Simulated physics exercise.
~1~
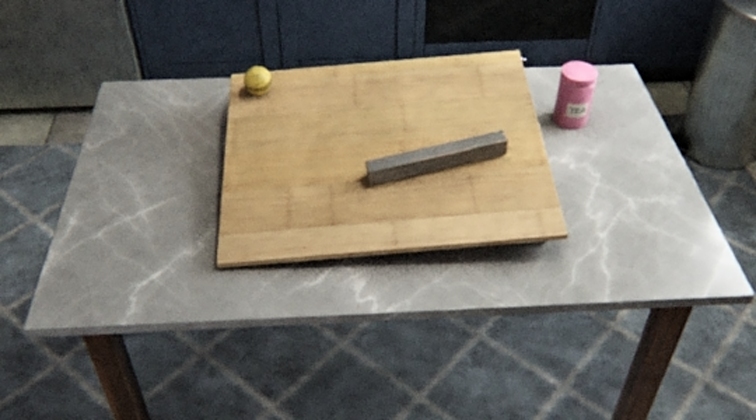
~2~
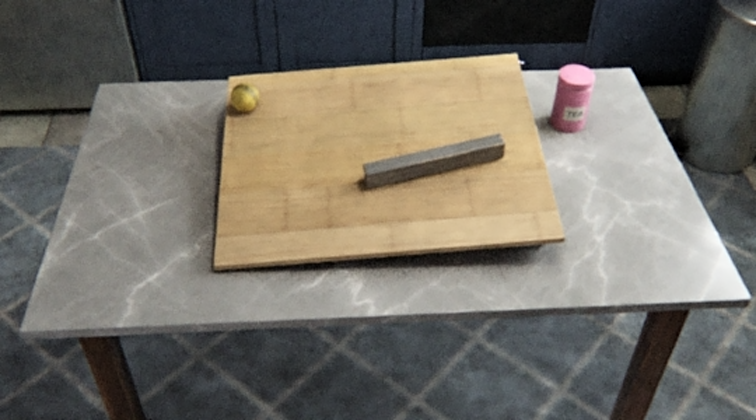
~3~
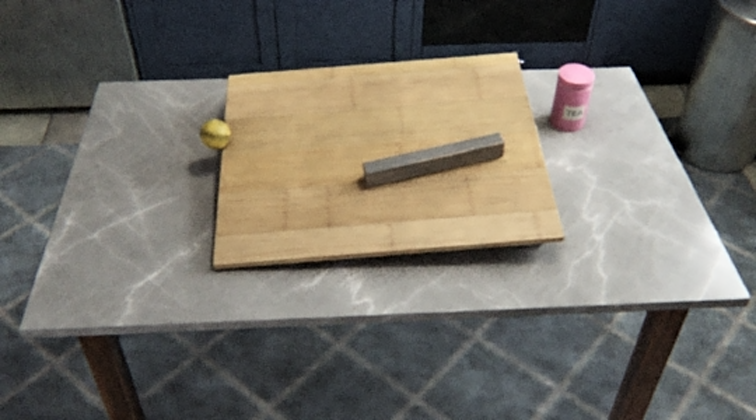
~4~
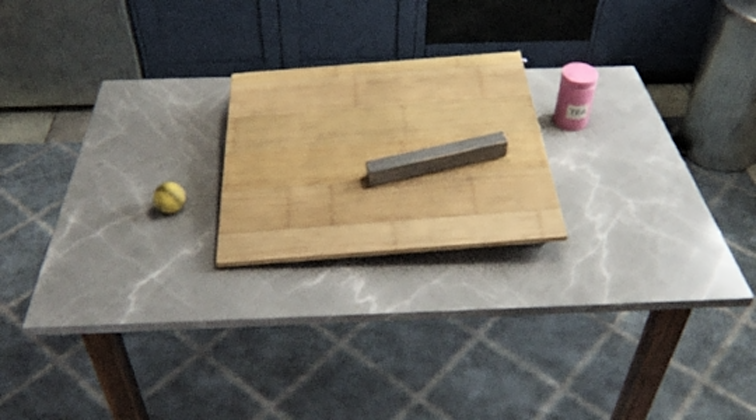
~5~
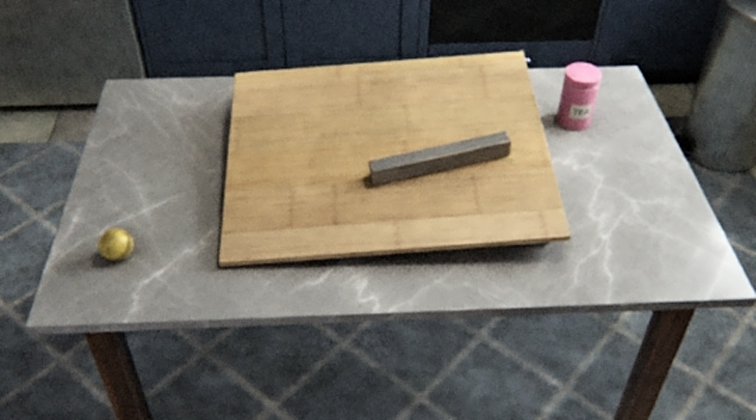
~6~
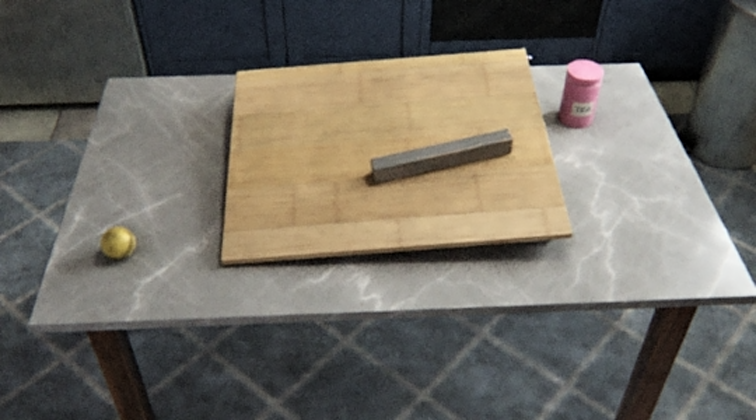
To begin with, a small yellow ball sits near the upper left corner of a tilted wooden board propped on a grey marble-patterned table, with a dark grey bar lying across the board and a pink jar standing to the right. The ball rolls left and slightly towards the viewer, reaching the board's left edge. It goes over that edge and drops to the tabletop, then keeps rolling down and left across the grey surface. Finally it comes to rest near the table's left side, while the bar and the pink jar stay in place.
